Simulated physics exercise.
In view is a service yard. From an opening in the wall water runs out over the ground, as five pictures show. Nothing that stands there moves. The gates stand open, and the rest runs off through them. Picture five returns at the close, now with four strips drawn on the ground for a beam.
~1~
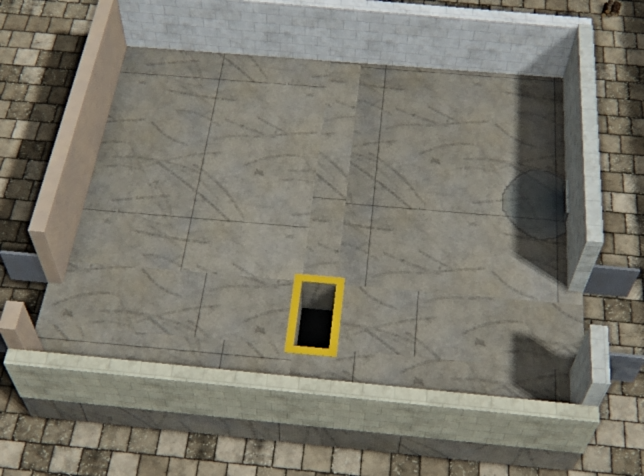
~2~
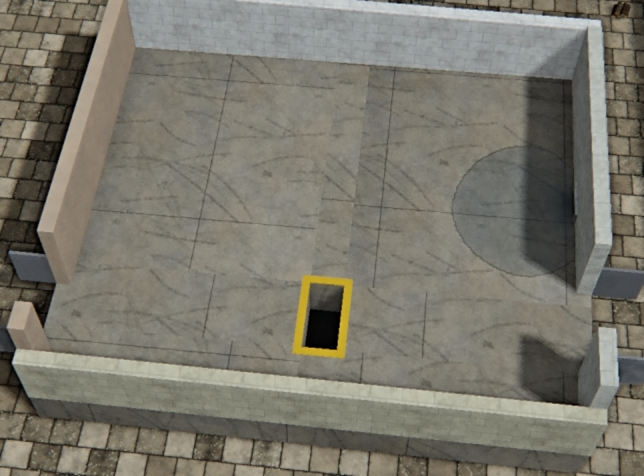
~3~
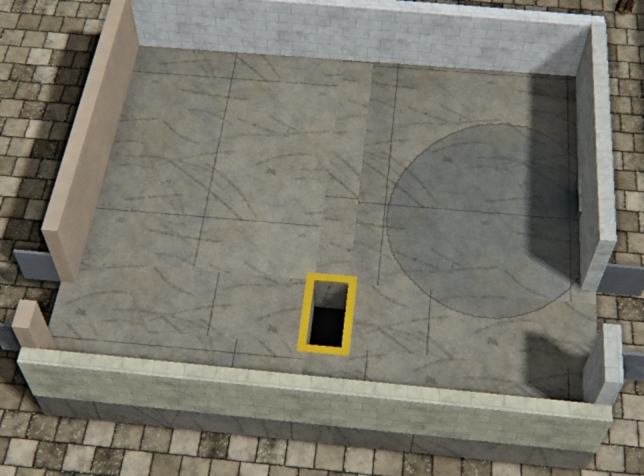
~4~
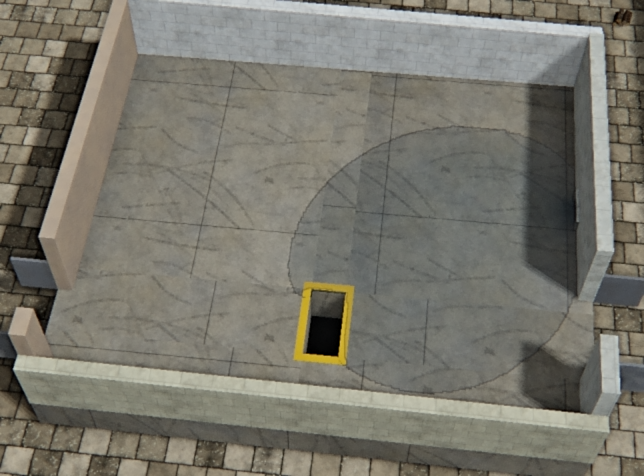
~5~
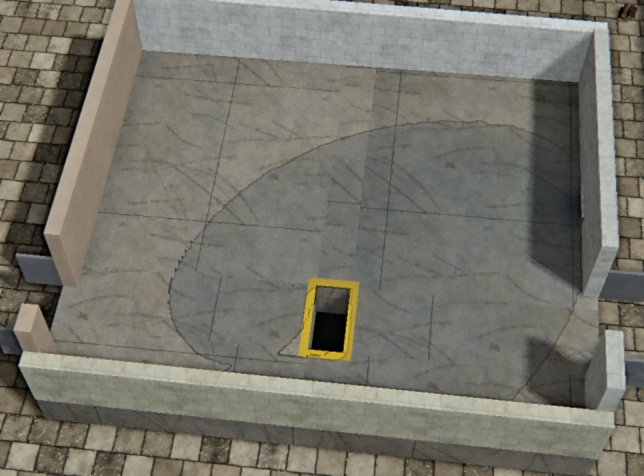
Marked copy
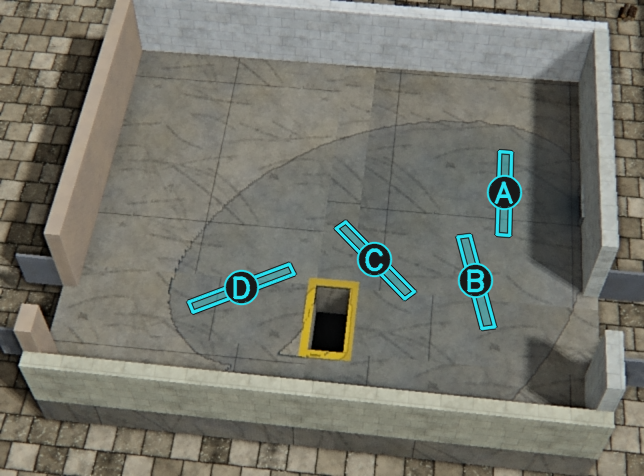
A dark wet patch spreads across the grey paved floor of a walled yard, seen from high above at an angle. Pale grey walls stand at the back and right, a pinkish one at left and a greenish one in front, with side gaps and a yellow-rimmed pit near the front centre. Starting small at right, the patch widens leftward and surrounds the pit, while the view shifts slightly.
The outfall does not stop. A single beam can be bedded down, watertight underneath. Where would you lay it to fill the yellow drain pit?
The best position is D.
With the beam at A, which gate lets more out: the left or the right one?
The left one.
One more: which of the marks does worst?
C.
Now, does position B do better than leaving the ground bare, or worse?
It is worse.
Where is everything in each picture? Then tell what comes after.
Outfall at (567, 201); yellow drain pit at (315, 314); open gate at (53, 317); open gate at (569, 330); water covers 2 % of the ground and shows as far out as (513, 186); yellow drain pit still dry.
Water covers 7 % of the ground and shows as far out as (476, 251); yellow drain pit still dry.
Water covers 17 % of the ground and shows as far out as (397, 245); yellow drain pit still dry.
Water covers 31 % of the ground and shows as far out as (296, 261); yellow drain pit taking water.
Water covers 47 % of the ground and shows as far out as (178, 302); yellow drain pit taking water.
On the marked copy, A from (503, 234) to (505, 152); B from (464, 236) to (488, 327); C from (341, 225) to (409, 295); D from (191, 307) to (291, 269).
With A, about 21 % of the stream runs into the yellow drain pit, about 78 % out by the gates.
With B, about 21 % of the stream runs into the yellow drain pit, about 79 % out by the gates.
With C, about 7 % of the stream runs into the yellow drain pit, about 93 % out by the gates.
With D, about 32 % of the stream runs into the yellow drain pit, about 68 % out by the gates.
